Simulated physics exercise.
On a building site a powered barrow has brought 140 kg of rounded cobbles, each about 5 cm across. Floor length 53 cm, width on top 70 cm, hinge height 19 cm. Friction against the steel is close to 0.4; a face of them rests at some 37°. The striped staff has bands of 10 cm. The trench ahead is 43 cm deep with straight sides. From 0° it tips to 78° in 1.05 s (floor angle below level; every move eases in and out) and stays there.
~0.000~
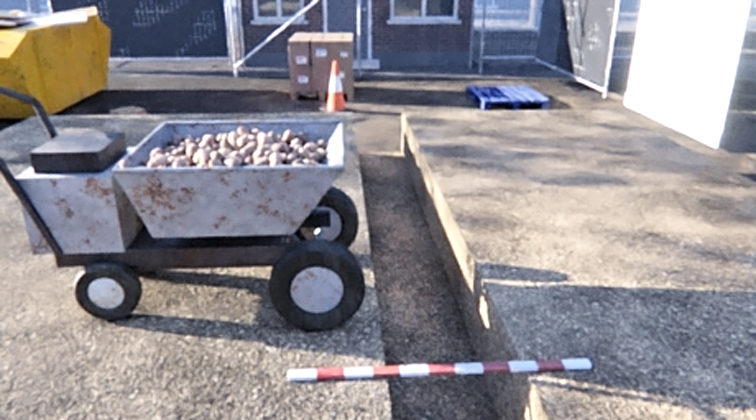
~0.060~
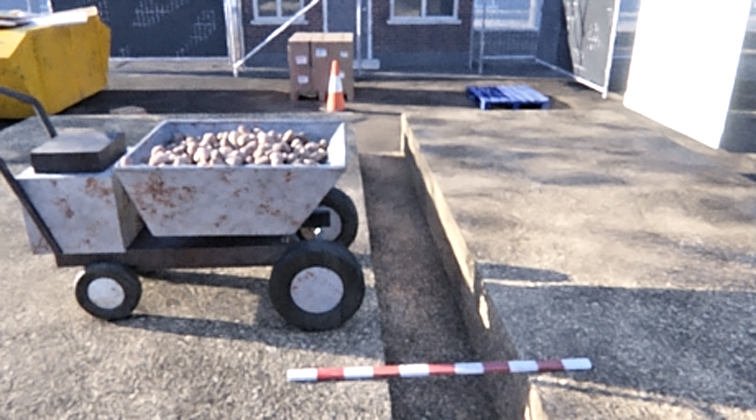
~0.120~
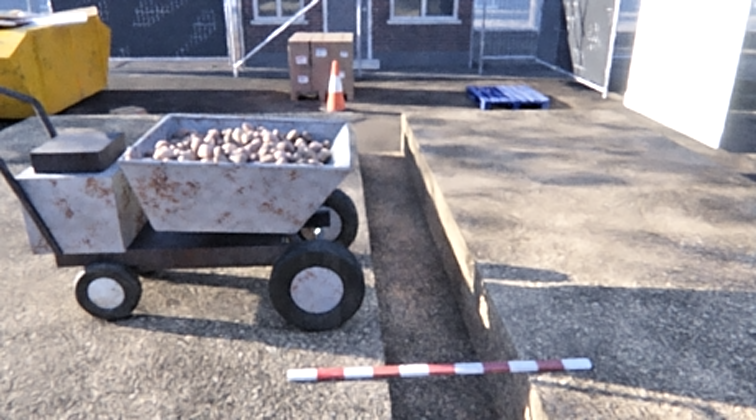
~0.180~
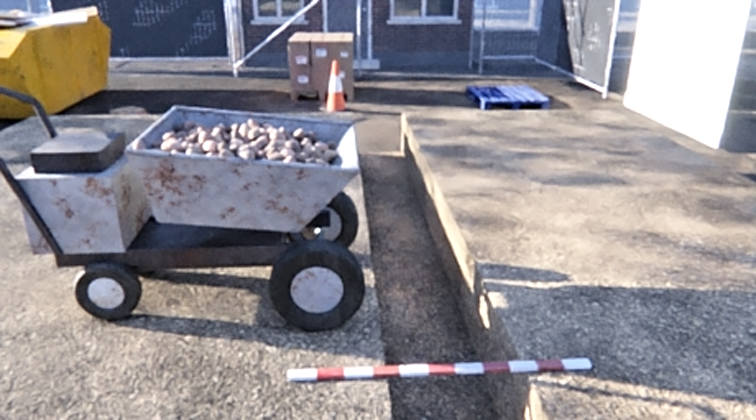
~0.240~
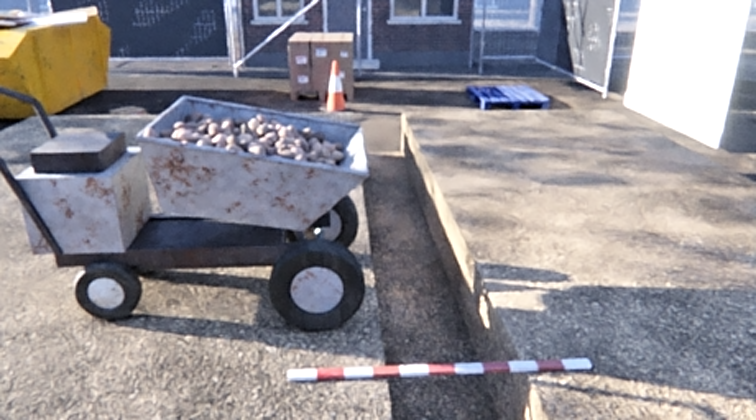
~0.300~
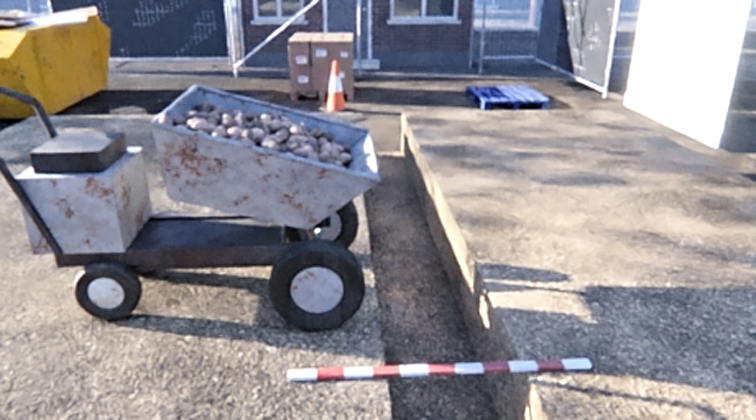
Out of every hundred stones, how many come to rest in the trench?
Roughly 61 per cent ends in the trench.
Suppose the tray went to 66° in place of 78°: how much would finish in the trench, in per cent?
Then about 65 per cent.
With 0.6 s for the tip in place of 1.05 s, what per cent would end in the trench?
In that case some 40 per cent.
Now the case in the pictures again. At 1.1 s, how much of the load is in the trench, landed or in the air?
About 30 per cent by then.
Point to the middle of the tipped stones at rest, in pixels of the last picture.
Their middle is at about (470, 344).
After 0.8 s the floor is at 66°; 100 % in the tray; the foremost stones are at (446, 224).
After 1.1 s the floor is at 78°; 44 % in the tray, 32 % in the trench, 24 % past the trench; the foremost stones are at (563, 279).
After 1.5 s the floor is at 78°; 10 % in the tray, 50 % in the trench, 39 % past the trench; the foremost stones are at (683, 270).
After 3.5 s the floor is at 78°; 0 % in the tray, 61 % in the trench, 39 % past the trench; the foremost stones are past the picture's edge.
